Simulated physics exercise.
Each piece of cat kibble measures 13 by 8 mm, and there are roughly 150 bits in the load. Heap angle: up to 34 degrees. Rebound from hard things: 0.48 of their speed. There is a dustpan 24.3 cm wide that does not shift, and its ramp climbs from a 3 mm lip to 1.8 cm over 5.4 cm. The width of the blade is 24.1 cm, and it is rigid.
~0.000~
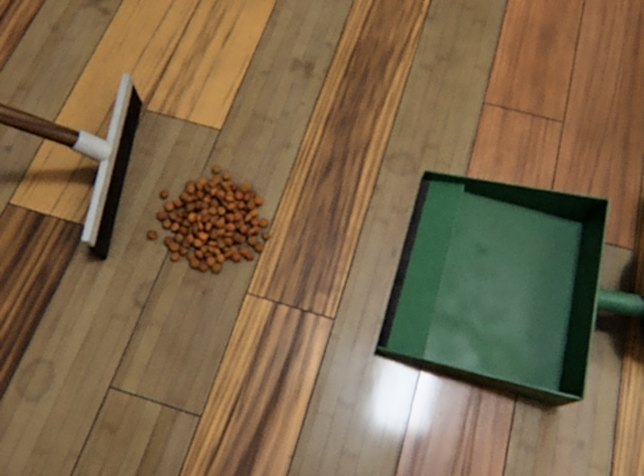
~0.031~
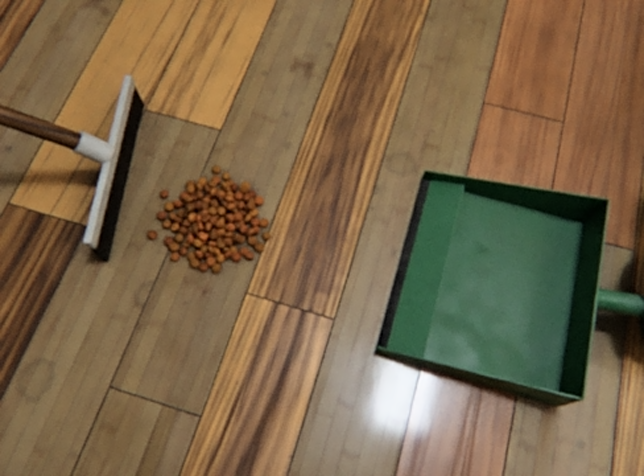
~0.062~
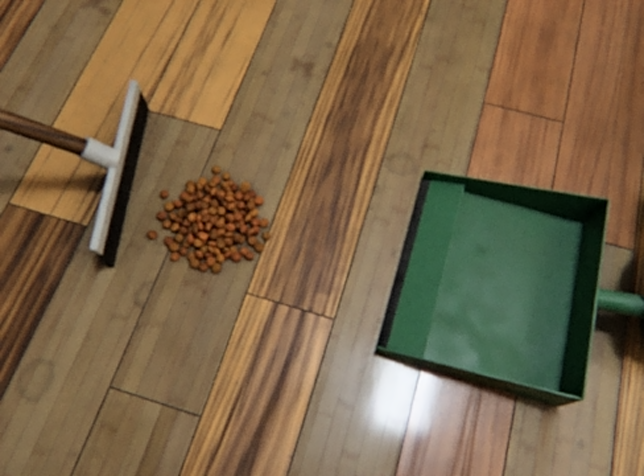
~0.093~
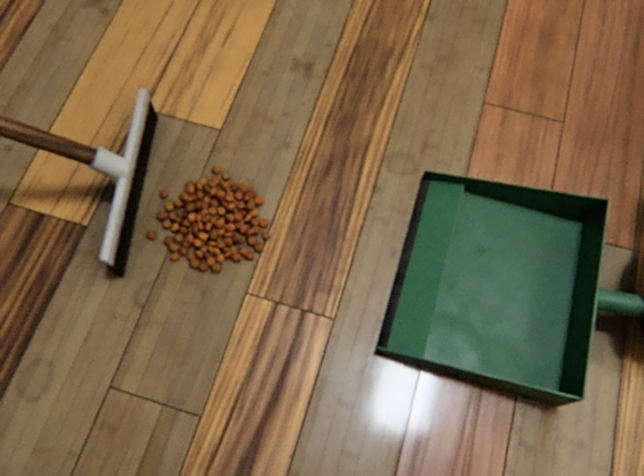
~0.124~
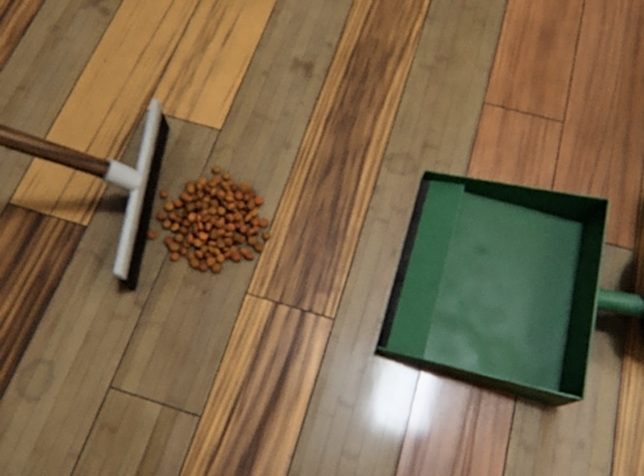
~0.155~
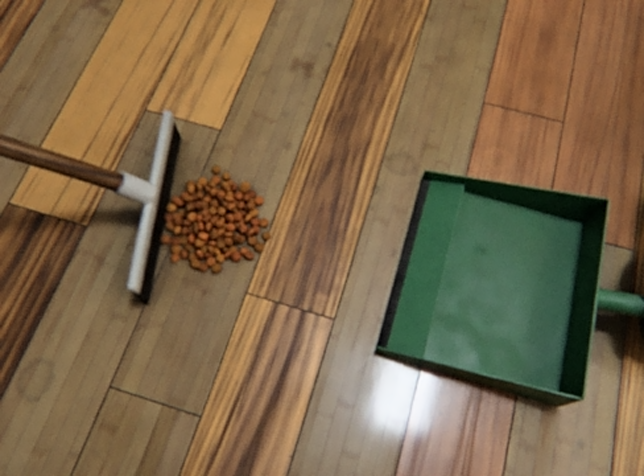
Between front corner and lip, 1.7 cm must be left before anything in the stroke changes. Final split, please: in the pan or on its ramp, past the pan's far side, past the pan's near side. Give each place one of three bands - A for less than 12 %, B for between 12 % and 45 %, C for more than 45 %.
In the pan or on its ramp, band A; past the pan's far side, band A; past the pan's near side, band B.
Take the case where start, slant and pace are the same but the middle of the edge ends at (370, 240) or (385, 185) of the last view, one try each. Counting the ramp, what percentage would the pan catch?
Close to 30 and 30 percent, in that order.
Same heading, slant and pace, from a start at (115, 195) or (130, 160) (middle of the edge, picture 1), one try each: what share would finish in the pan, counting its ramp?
First try about 0 per cent, second about 5 per cent.
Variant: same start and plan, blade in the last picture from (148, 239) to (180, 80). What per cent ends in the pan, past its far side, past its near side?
That ends as pan 25, far 15, and near 0.
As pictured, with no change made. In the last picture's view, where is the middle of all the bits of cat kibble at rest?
I'd put it at about (360, 275).
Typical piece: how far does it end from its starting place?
Median: Approx. 20 cm.
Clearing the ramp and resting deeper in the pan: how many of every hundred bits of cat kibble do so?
About 0 %.
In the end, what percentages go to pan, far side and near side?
Pan 0; far side 0; near side 15.
After 0.35 s, middle of the blade 17 cm from the lip; 0 % over the lip, far side 0 %, near side 5 %.
After 0.47 s, middle of the blade 9 cm from the lip; 0 % over the lip, far side 0 %, near side 10 %.
After 0.73 s, middle of the blade 4 cm from the lip; 0 % over the lip, far side 0 %, near side 15 %.
In the end, at 1.2 s, pan 0 %, far side 0 %, near side 15 %, in front of the lip or behind the blade 85 %.
